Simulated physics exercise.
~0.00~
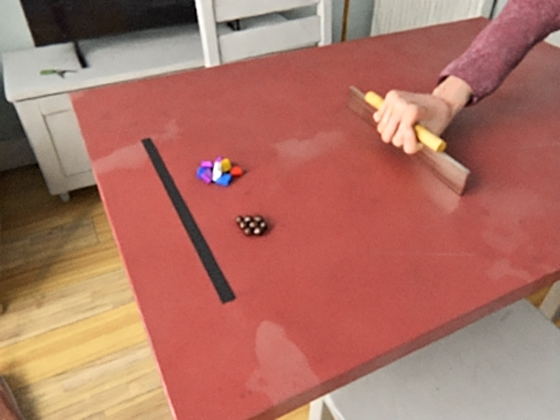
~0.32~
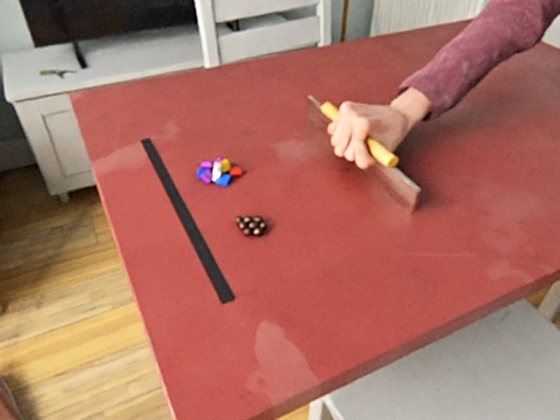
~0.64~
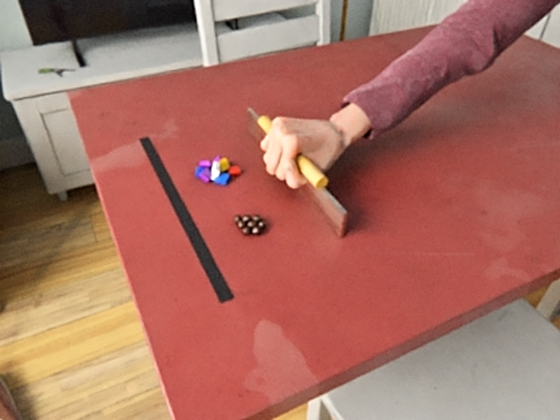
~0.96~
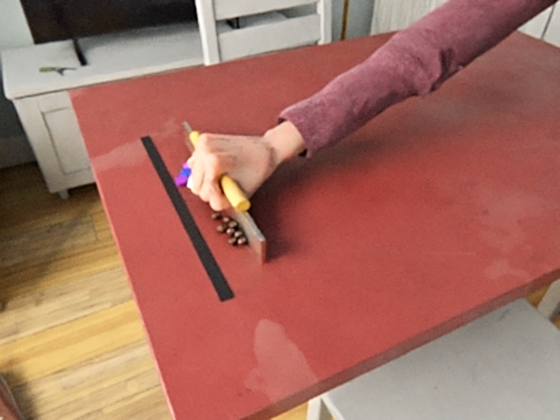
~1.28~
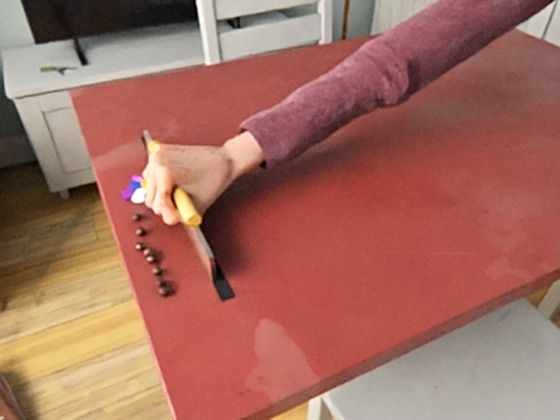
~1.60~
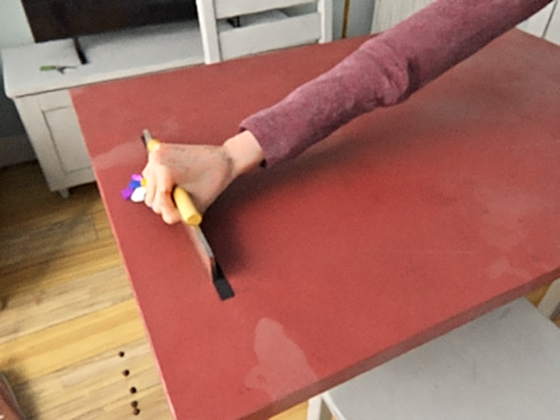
A hand swept a yellow-handled scraper leftward across a red table, pushing a colorful cluster and a pile of small brown balls, then stopped at the black tape; the balls rolled on off the edge to the floor, while the colorful pieces stayed on the table.
